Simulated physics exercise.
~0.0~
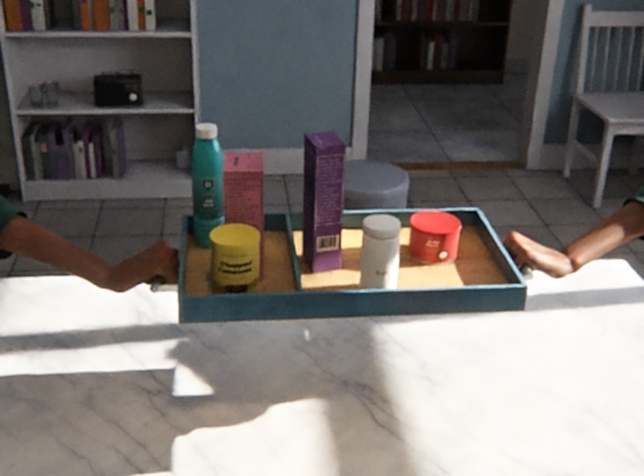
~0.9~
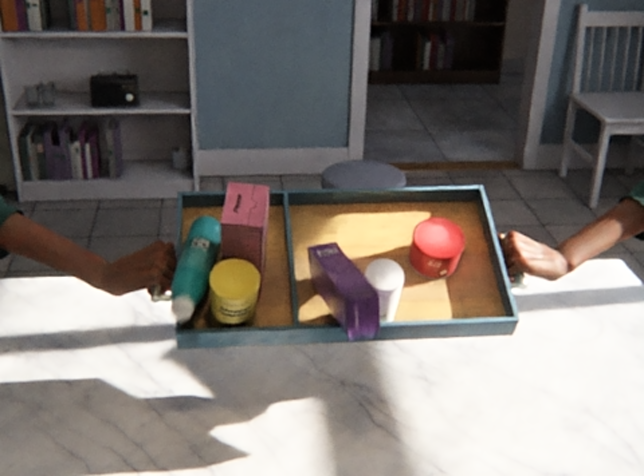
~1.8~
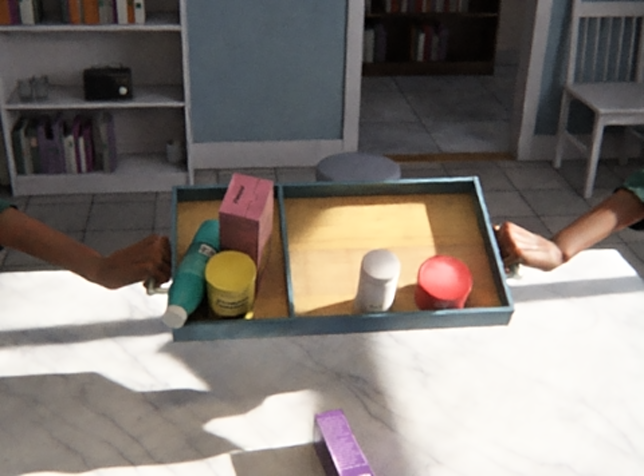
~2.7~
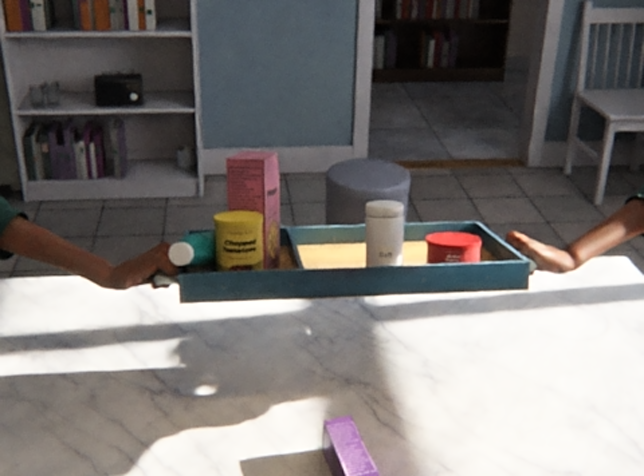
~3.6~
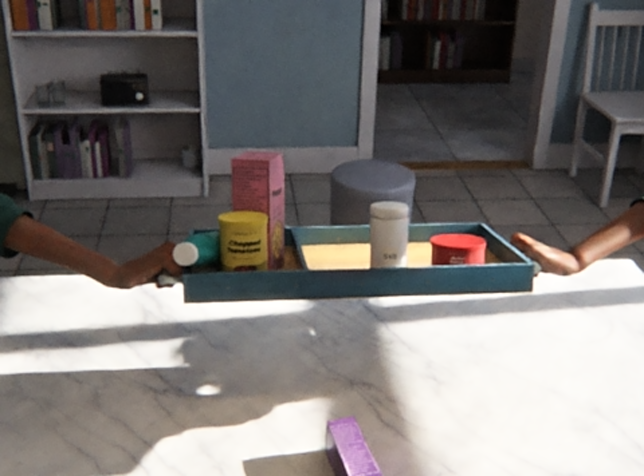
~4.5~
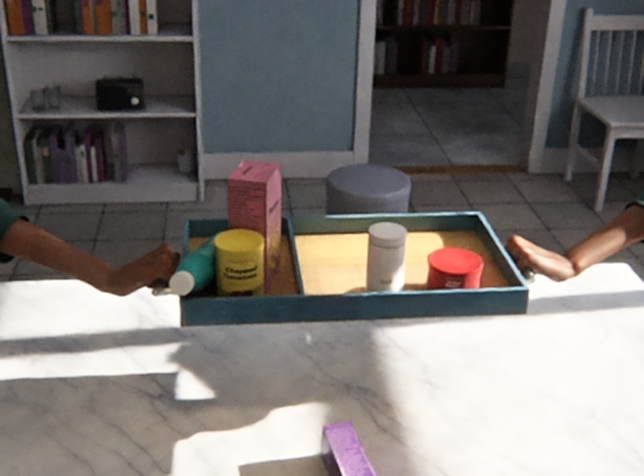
In a room with bookshelves and a white chair behind, a slightly swaying view looks across a sunlit marble table at two hands holding a blue-rimmed tray. A turquoise bottle, pink carton and yellow tin stand left of its cross bar, with a purple carton, white jar and red tub to the right. The near edge dips, toppling the bottle and purple carton, which drops onto the table as the tub slides nearer. The tray tilts back the other way, then levels. The bottle lies against the left rim, the tub sits near the front, and the others stand upright.
